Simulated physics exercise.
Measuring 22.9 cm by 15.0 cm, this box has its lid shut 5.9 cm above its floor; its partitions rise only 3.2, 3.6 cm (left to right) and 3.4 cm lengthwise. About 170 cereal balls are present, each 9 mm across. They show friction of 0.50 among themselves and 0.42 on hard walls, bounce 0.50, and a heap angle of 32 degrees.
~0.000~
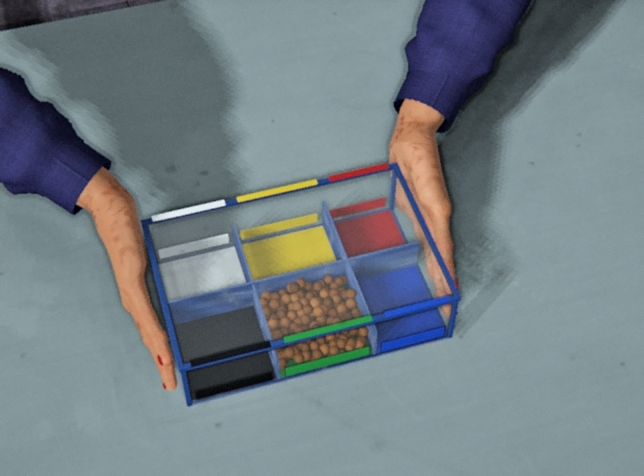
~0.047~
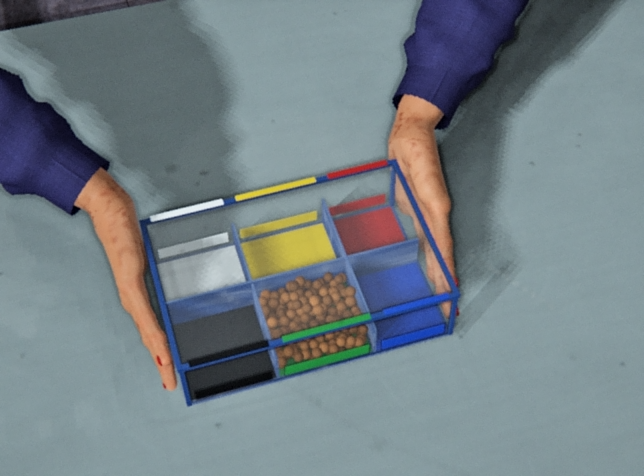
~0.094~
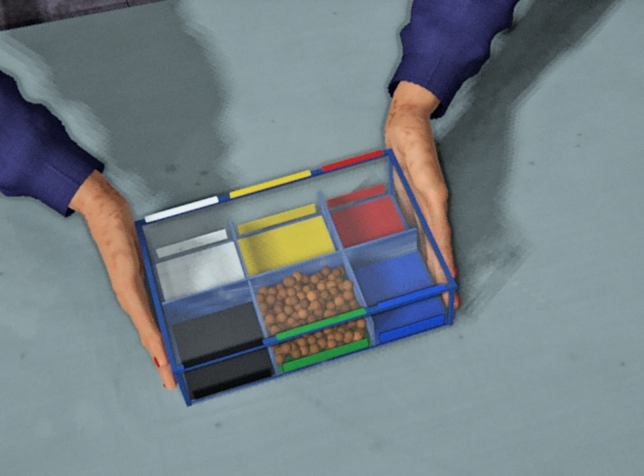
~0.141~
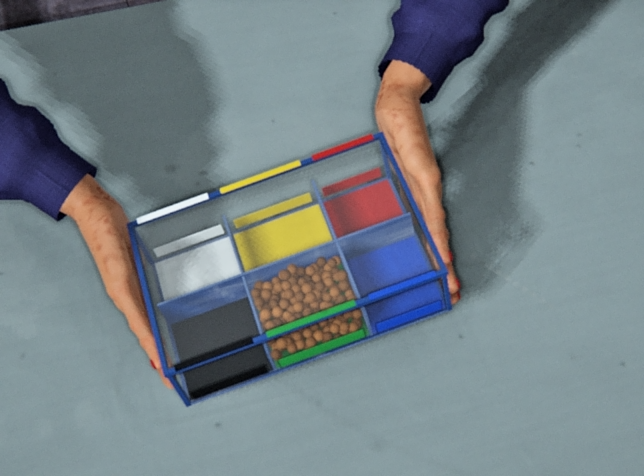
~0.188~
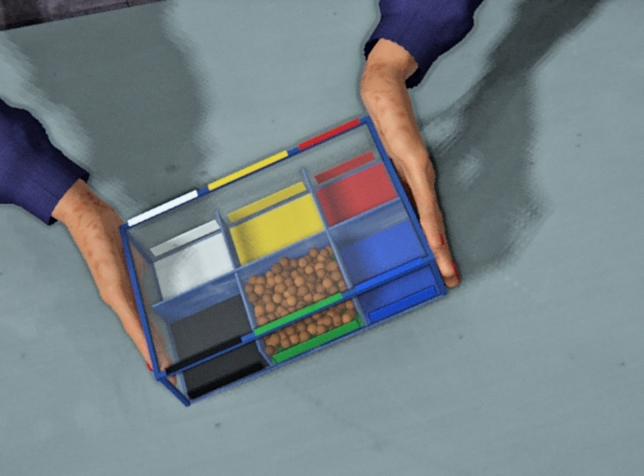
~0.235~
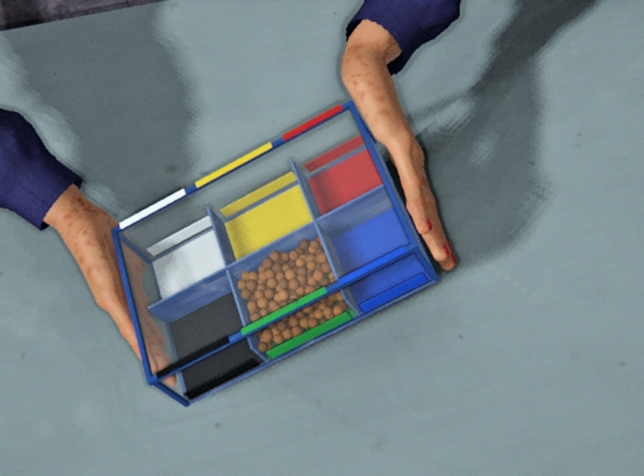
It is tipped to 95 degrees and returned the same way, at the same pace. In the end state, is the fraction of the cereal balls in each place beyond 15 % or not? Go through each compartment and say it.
Red: Misses the mark. Blue: Misses the mark. Green: Passes the mark. Yellow: Misses the mark. White: Misses the mark. Black: Passes the mark.
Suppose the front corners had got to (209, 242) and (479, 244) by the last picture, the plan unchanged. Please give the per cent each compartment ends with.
Final shares: Red 70%, blue 5%, green 25%, yellow 0%, white 0%, black 0%.
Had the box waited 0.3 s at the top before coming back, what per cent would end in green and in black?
Result - green: 20 %; black: 70 %.
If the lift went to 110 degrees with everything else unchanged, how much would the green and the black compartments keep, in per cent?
Then green would end with 0 per cent and black with 85 per cent.
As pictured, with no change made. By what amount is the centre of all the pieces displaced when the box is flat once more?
Displacement: Near 8.0 cm.
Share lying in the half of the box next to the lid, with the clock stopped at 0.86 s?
Share: Approx. 60 %.
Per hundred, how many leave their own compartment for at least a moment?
The share comes out near 75 per cent.
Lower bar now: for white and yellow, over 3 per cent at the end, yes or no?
With white that holds, while with yellow that fails.
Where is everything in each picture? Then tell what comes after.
The first picture shows box tilt 0 degrees, front corners at (183, 366) and (455, 297); green 100 %.
The second picture shows box tilt 1 degrees, front corners at (181, 366) and (454, 294).
The third picture shows box tilt 5 degrees, front corners at (176, 368) and (450, 285), lowest corner left front.
The fourth picture shows box tilt 11 degrees, front corners at (168, 371) and (442, 271), lowest corner left front.
The fifth picture shows box tilt 18 degrees, front corners at (160, 374) and (429, 257), lowest corner left front.
The sixth picture shows box tilt 24 degrees, front corners at (152, 378) and (412, 245), lowest corner left front; green 100 %. The box's pace is about 135 degrees a second.
After 0.86 s, tilt 94 degrees; green 55 %, black 45 %.
After 1.28 s, tilt 39 degrees; green 25 %, white 5 %, black 70 %.
After 1.77 s, tilt 0 degrees; green 25 %, white 5 %, black 70 %.
By 2.4 s all is still; red 0 %, blue 0 %, green 25 %, yellow 0 %, white 5 %, black 70 %.
